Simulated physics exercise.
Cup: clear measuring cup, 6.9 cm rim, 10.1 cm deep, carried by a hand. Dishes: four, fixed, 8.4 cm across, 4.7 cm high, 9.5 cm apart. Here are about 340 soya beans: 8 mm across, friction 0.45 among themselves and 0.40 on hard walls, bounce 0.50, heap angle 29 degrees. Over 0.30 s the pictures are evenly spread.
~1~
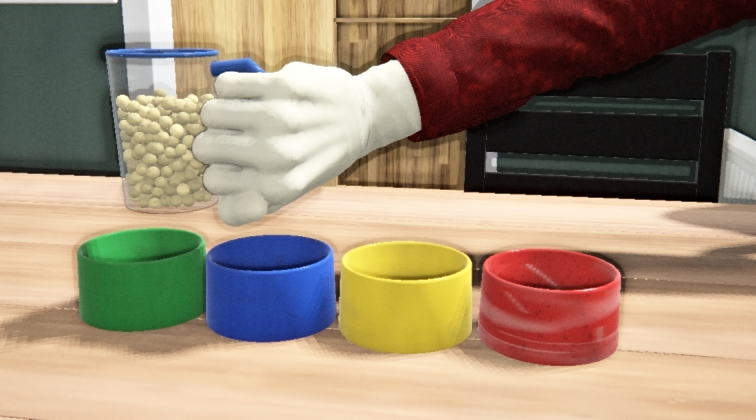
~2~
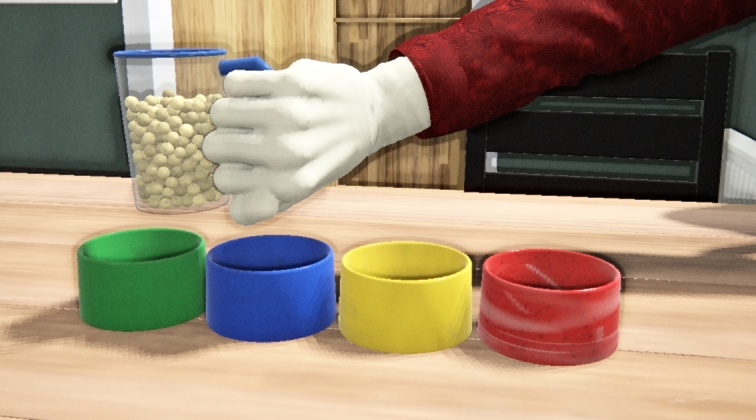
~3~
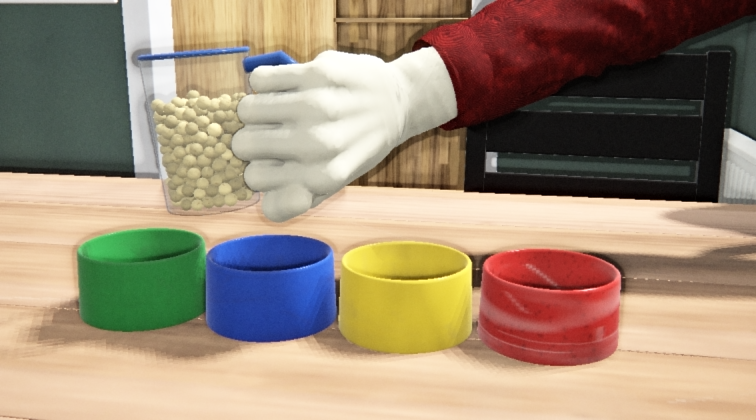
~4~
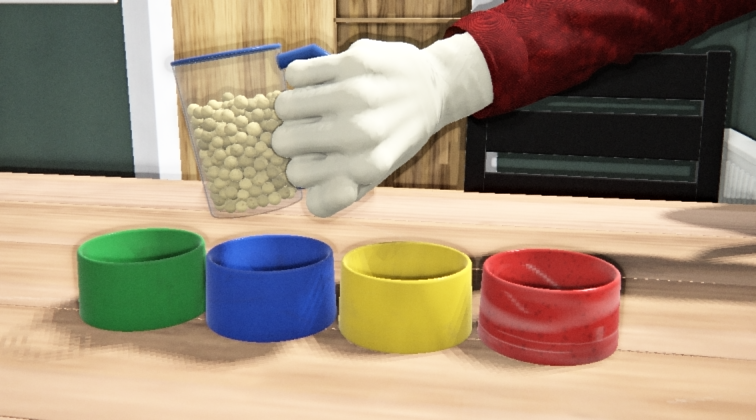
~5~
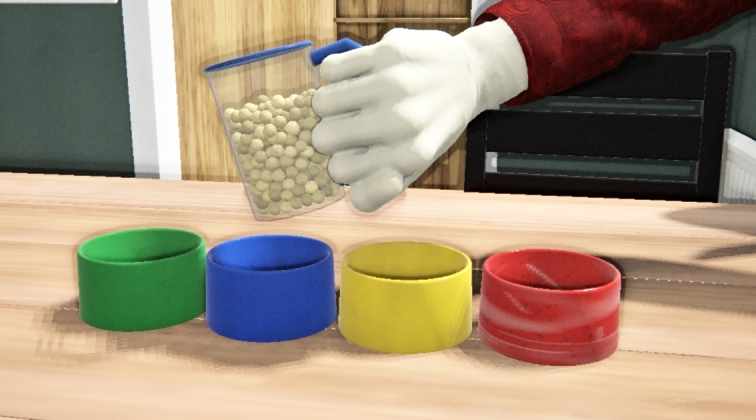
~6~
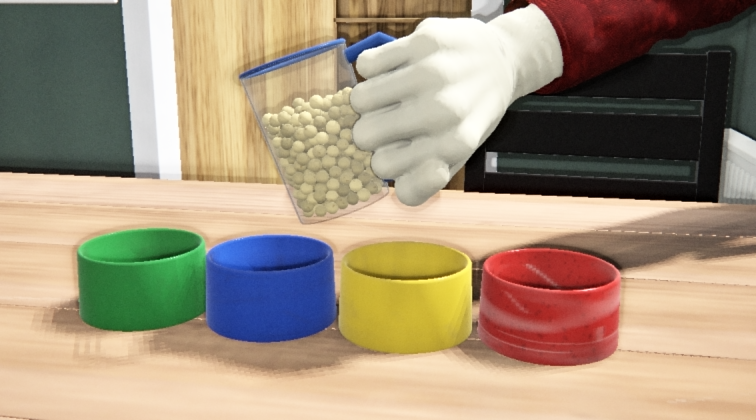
We see a white-gloved hand holding a clear measuring cup of pale soya beans behind green, blue, yellow and red dishes on a wooden table, then carrying it to the right while gradually tilting it with its rim leaning left.
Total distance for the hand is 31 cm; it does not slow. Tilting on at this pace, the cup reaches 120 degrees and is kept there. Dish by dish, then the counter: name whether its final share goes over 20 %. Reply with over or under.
Red over, blue under, green under, yellow under, counter under.
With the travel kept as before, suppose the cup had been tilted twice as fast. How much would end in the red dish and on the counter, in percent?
Then the red dish would get 90 and the counter 10.
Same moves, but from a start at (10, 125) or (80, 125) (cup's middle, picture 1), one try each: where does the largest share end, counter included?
The biggest share lands on yellow the first time and on yellow the second time.
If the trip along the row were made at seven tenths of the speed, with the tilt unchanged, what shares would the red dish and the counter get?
Red: 90; counter: 0.
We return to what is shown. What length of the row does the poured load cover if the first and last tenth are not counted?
It spans roughly 5 centimetres along the row.
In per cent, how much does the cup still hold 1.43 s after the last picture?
About 15 per cent.
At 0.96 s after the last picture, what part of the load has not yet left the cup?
Close to 95 % of the load.
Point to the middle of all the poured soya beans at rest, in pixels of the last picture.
About (540, 296).
Then, 0.57 s after the last picture, tilt 67 degrees; cup holds 100 %.
Then, 0.96 s after the last picture, tilt 99 degrees; cup holds 95 %, red 5 %.
Then, 1.43 s after the last picture, tilt 120 degrees; cup holds 15 %, red 85 %.
In the end, red 95 %, blue 0 %, green 0 %, yellow 0 %, counter 5 %.
